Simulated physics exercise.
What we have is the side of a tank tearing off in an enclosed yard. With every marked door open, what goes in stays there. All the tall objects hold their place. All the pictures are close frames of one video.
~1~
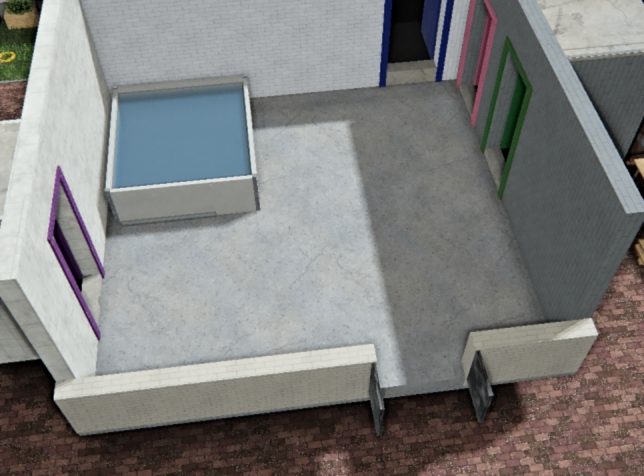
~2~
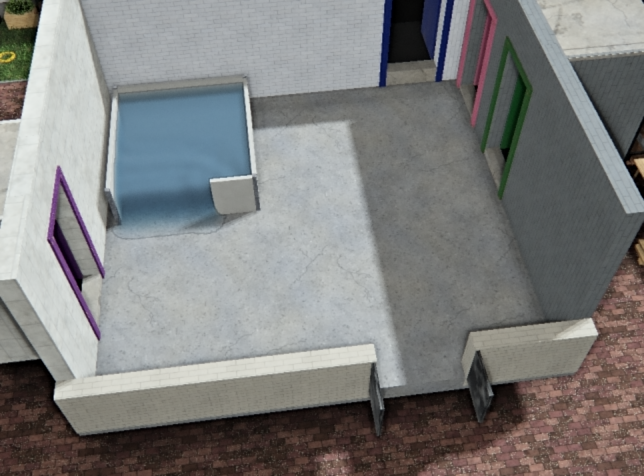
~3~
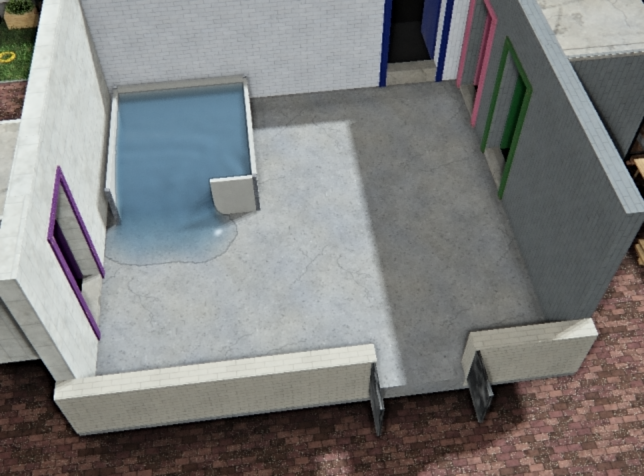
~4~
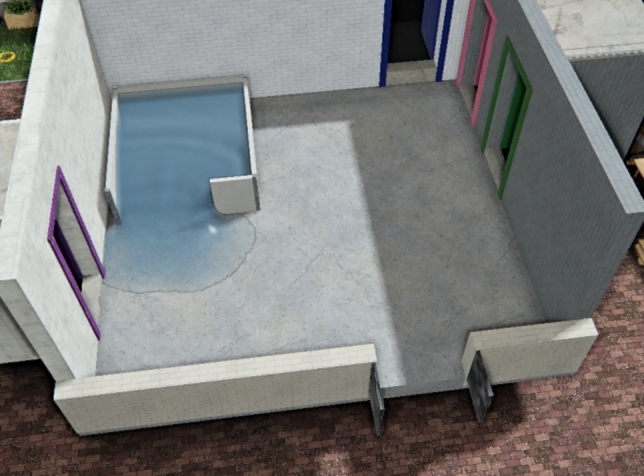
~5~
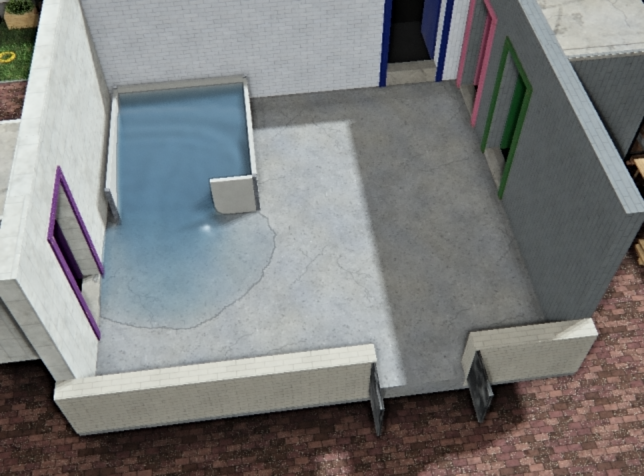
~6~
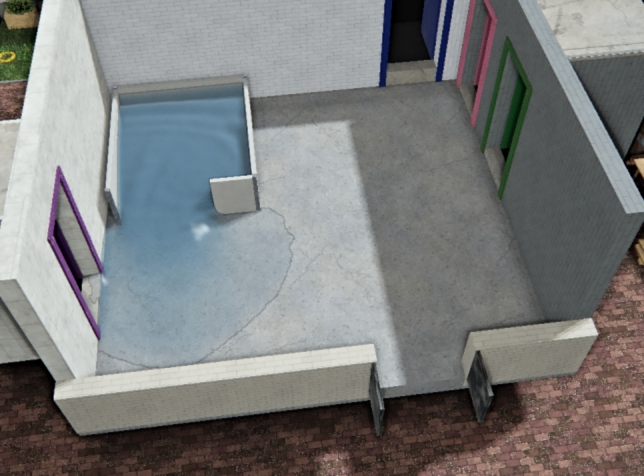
The video shows a walled yard with a square water tank in the back left corner; most of its near side gives way, and water pours out, spreading across the pale floor past the purple-framed opening toward the low front wall.
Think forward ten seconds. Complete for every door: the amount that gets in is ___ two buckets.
Blue door: At most; green door: At most; pink door: More than; purple door: More than.
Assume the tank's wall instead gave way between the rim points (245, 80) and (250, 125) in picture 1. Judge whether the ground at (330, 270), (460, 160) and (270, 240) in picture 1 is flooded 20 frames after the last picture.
Result, in sequence: Spared by the spill, sodden, spared by the spill.
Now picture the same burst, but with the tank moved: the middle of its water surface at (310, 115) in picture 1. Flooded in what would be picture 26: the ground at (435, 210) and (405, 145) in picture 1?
In order: Not reached and not reached.
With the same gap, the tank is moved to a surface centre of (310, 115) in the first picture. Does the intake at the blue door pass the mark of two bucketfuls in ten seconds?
Blue: Falls short.
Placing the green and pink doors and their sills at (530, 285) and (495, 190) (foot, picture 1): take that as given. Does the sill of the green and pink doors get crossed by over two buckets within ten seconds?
Note: Green door beats the limit, pink door beats the limit.
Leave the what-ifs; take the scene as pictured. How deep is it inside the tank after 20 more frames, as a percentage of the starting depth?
Estimate: Around 34 per cent.
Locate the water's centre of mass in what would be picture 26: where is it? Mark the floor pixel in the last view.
Somewhere around (229, 261) in the last view.
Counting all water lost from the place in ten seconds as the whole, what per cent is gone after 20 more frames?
My figure: 20 percent.
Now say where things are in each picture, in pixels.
In the first picture, the water tank at (182, 134) is whole and still.
In the second picture, water pours out at (166, 206) and has run to (219, 223).
In the third picture, the front is at (224, 244), out from the gap at (167, 208).
In the fourth picture, water pours out at (167, 209) and has run to (205, 283).
In the fifth picture, water pours out at (167, 209) and has run to (198, 320).
In the sixth picture, water pours out at (167, 209) and has run to (185, 360).
A moment on, water covers 30 % of the floor; the blue door not reached, the green door not reached, the pink door not reached, the purple door under two buckets in.
Next, water covers 30 % of the floor; the blue door not reached, the green door not reached, the pink door not reached, the purple door over two buckets in.
Then, water covers 55 % of the floor; the blue door not reached, the green door not reached, the pink door not reached, the purple door over two buckets in.
Later, water covers 85 % of the floor; the blue door wet at the sill, nothing in, the green door under two buckets in, the pink door wet at the sill, nothing in, the purple door far over two buckets in.
In the end, water covers 95 % of the floor; the blue door wet at the sill, nothing in, the green door under two buckets in, the pink door far over two buckets in, the purple door far over two buckets in.
